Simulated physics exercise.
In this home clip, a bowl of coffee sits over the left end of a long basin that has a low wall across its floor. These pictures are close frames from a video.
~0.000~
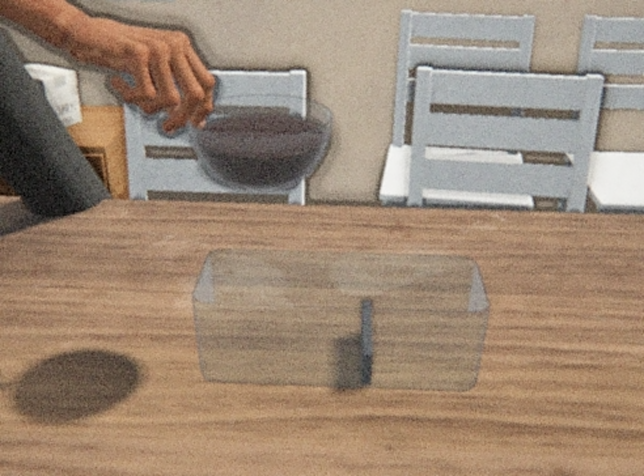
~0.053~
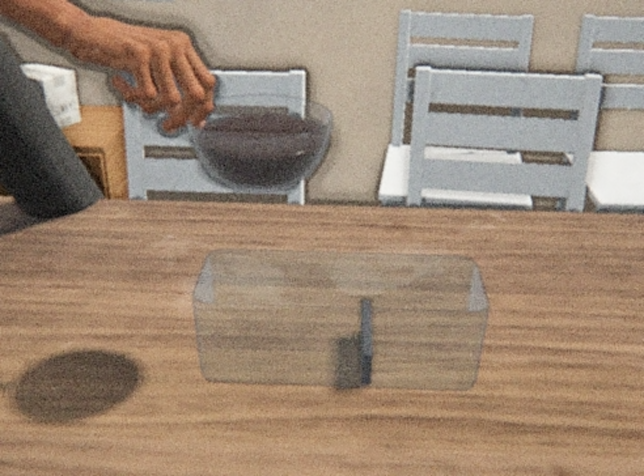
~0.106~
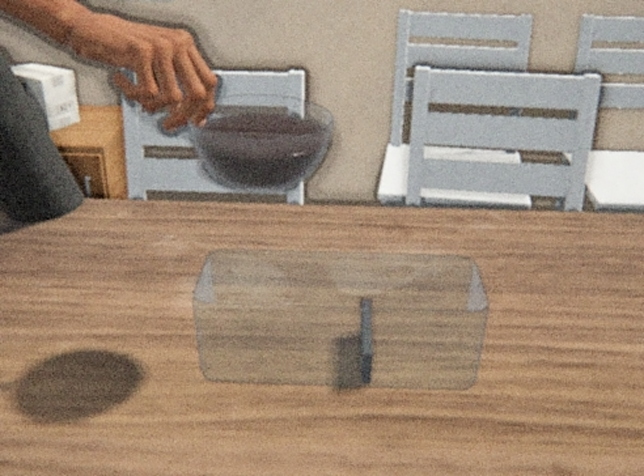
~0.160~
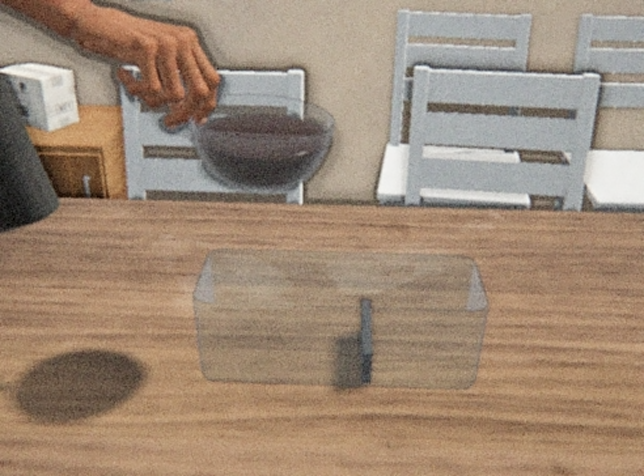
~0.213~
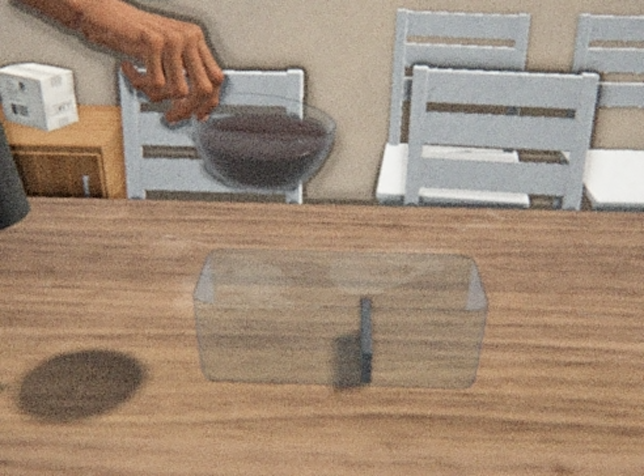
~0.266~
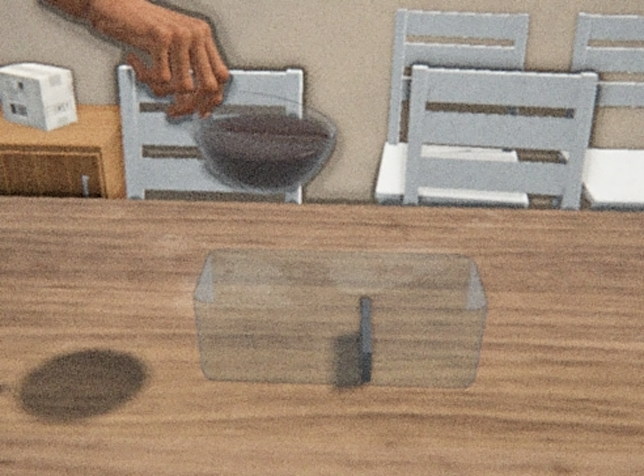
A hand held a clear bowl of dark coffee above a long see-through basin on a wooden table, and the bowl slowly tilted a little to the right while the arm shifted slightly.
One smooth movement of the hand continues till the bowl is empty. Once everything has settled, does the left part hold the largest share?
You'll see the biggest pool sitting over to the right once it stops.
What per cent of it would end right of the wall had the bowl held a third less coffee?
Some 55 parts in a hundred.
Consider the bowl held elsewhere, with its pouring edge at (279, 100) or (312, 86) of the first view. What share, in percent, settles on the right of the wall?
Close to 5 in a hundred, then close to 60 in a hundred.
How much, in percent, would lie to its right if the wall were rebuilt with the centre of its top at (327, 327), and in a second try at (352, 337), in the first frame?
I'd expect near 95 percent the first time and near 70 percent the next.
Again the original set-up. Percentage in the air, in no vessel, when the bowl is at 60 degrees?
About 35 %.
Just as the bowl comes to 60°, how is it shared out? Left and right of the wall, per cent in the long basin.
Left part 0 %; right part 5 %.
By 0.70 s the tilt is 60° and 59 per cent is still to pour, 2 is left of the wall and 7 right of it.
By 1.01 s the tilt is 90° and 7 per cent is still to pour, 12 is left of the wall and 67 right of it.
By 1.34 s the tilt is 96° and 0 per cent is still to pour, 27 is left of the wall and 72 right of it.
By 1.70 s the tilt is 96° and 0 per cent is still to pour, 28 is left of the wall and 72 right of it.
At rest 28 per cent lies left of the wall, 72 right of it and 1 outside.
